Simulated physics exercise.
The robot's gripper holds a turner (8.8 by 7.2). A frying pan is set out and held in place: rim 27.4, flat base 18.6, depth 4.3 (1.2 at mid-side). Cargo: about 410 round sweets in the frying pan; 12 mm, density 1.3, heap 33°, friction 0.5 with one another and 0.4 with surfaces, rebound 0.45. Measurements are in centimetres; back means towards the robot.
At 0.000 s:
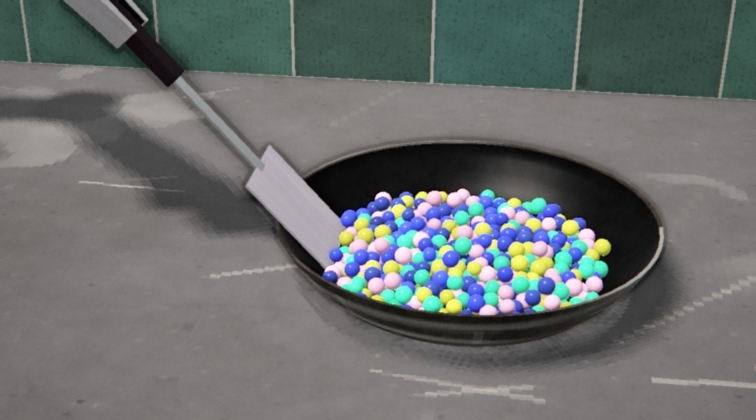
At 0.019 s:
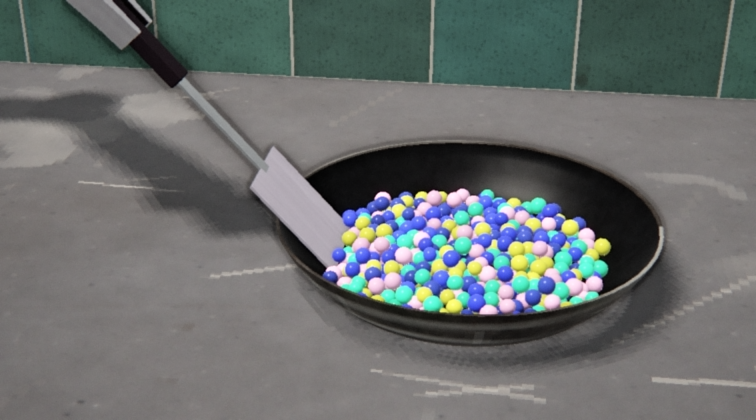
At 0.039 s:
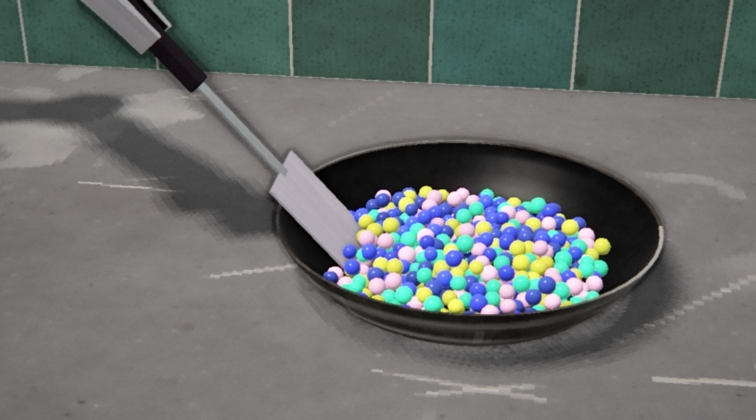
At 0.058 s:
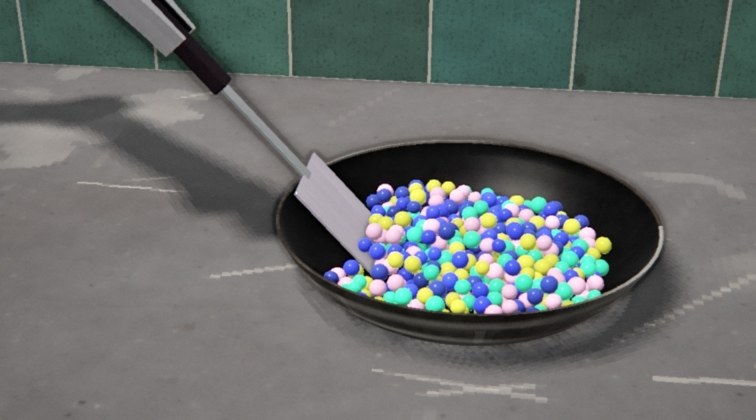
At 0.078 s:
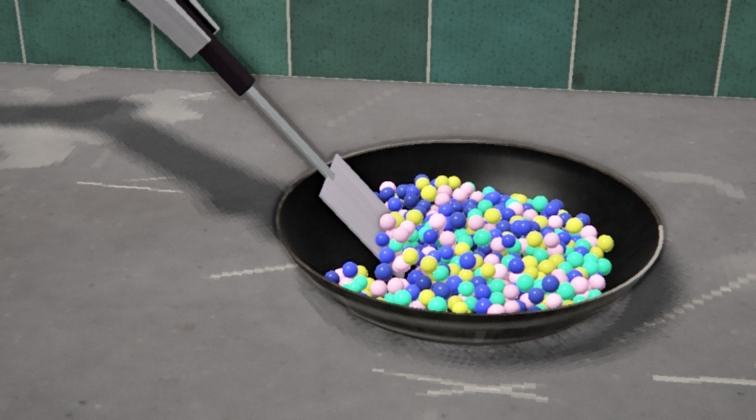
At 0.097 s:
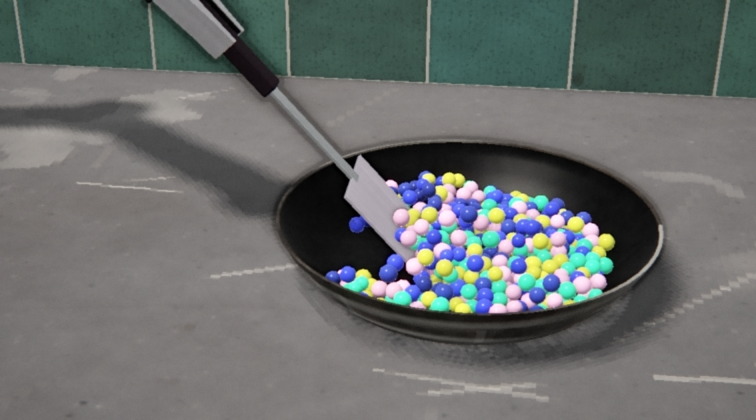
Turner held by a robot gripper pushing rightward through colourful round sweets in a black frying pan, bunching them up.
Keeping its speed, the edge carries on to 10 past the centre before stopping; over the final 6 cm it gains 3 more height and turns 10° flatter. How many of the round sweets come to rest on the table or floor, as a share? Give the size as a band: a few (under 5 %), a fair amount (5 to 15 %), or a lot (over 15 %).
A lot, over 15 %.
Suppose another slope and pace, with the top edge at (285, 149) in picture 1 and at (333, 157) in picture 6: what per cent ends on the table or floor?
About 10 per cent.
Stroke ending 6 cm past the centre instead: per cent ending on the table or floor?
Result: Approx. 5 %.
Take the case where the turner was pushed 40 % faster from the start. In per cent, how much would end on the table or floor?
Then around 25 percent would finish on the table or floor.
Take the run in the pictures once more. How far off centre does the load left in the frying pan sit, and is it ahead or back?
Roughly 3.0 cm ahead of the centre.
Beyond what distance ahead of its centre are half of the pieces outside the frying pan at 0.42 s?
It comes to near 20 cm ahead of the middle.
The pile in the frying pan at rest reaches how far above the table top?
Height at rest: Roughly 4.0 cm.
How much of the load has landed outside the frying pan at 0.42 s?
About 15 per cent.
After 0.14 s, sloping 48°, highest piece 6 above the table; 408 in the frying pan.
After 0.19 s, sloping 45°, highest piece 6 above the table; 408 in the frying pan.
After 0.42 s, sloping 38°, highest piece 24 above the table; 320 in the frying pan, 68 on the table or floor, 20 on the blade or in flight.
After 1.47 s, sloping 38°, highest piece 3 above the table; 320 in the frying pan, 88 on the table or floor.
At rest, 320 in the frying pan, 88 on the table or floor. That is 22 % on the table or floor.
